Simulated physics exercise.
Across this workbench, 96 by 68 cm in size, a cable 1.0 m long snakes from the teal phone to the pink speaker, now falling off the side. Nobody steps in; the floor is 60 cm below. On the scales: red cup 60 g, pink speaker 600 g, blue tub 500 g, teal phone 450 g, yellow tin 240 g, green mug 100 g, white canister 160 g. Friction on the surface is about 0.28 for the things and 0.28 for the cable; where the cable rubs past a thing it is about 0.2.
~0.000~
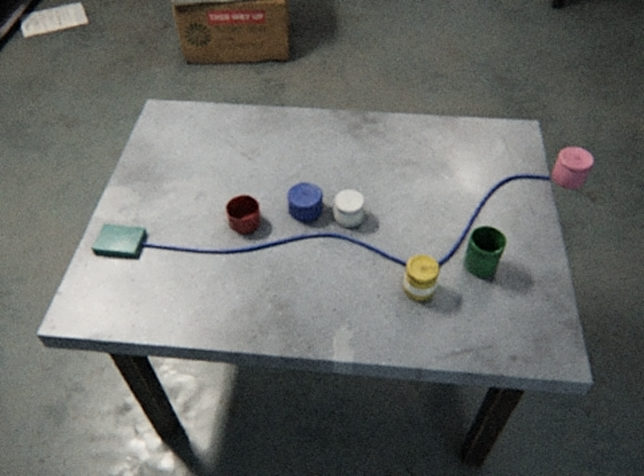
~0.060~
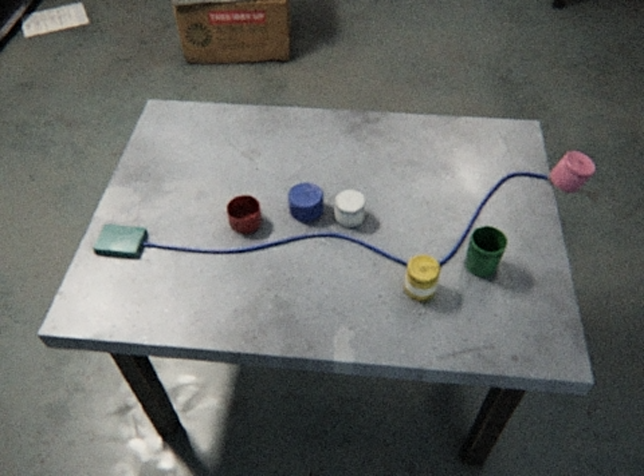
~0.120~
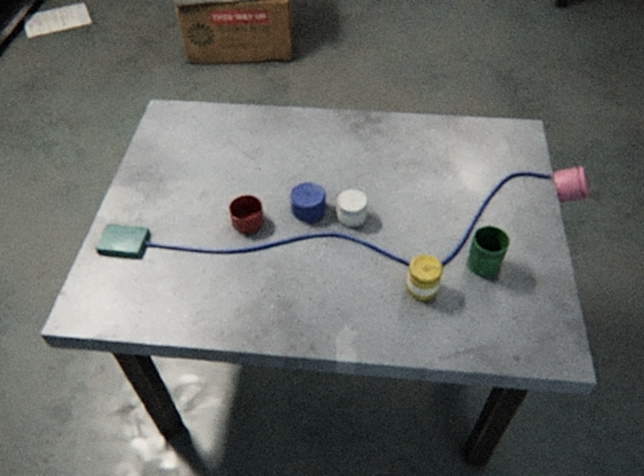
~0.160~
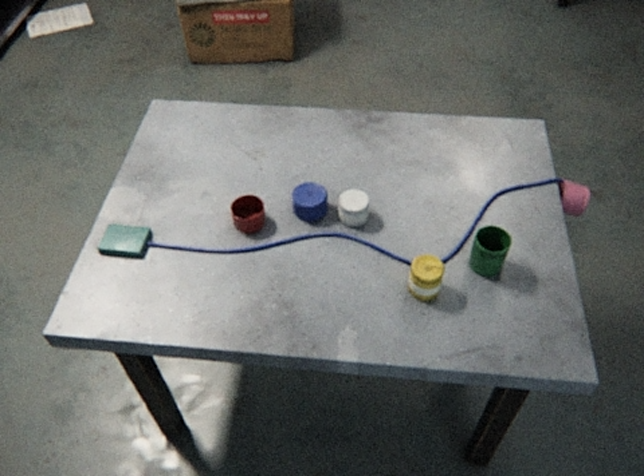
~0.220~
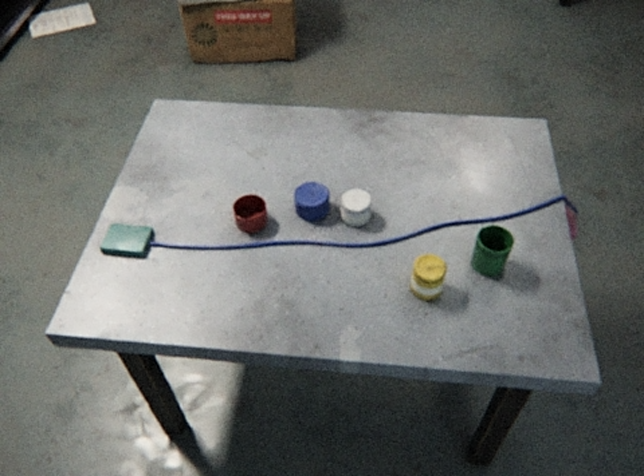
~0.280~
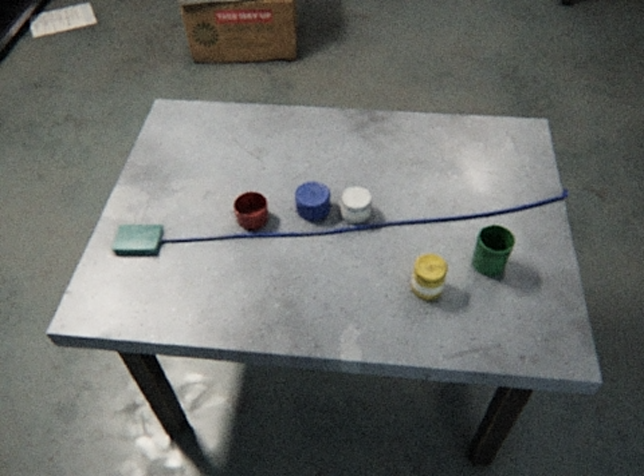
A pink cylindrical object at the right edge of a grey table drops over the side and out of sight, seen from above in a dim, concrete-floored room with a cardboard box behind. Red, blue, white, yellow and green containers stand between it and a teal block at left. The attached blue cable straightens, then tugs the block slightly rightward, while the view drifts very slightly.
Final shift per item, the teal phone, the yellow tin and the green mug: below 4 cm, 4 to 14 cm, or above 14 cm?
At the end, the teal phone winds up far from its spot; the yellow tin winds up near its spot; the green mug winds up near its spot.
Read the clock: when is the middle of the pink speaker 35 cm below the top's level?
That comes at 0.46 seconds.
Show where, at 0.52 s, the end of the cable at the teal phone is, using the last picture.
Somewhere about (291, 222) in the final view.
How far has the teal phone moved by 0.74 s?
At that moment the teal phone has gone 45 cm from the start.
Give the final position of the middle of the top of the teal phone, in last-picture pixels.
End position in the last picture: Approx. (369, 244).
After 0.5 s, the cable's tail end at (291, 222); teal phone 29 cm off its start, pink speaker over the edge, red cup 8 cm off its start.
After 0.7 s, the cable's tail end at (362, 229); teal phone 44 cm off its start, pink speaker over the edge, red cup 11 cm off its start.
After 1.0 s, the cable's tail end at (379, 231); teal phone 48 cm off its start at (369, 244), pink speaker over the edge, red cup 11 cm off its start at (286, 176).
After 1.2 s, the cable's tail end at (379, 231); teal phone 48 cm off its start, pink speaker over the edge, red cup 11 cm off its start.
After 2.4 s, the cable's tail end at (379, 231); teal phone 48 cm off its start at (369, 244), green mug 0 cm off its start at (497, 238), yellow tin 0 cm off its start at (431, 266), pink speaker over the edge.
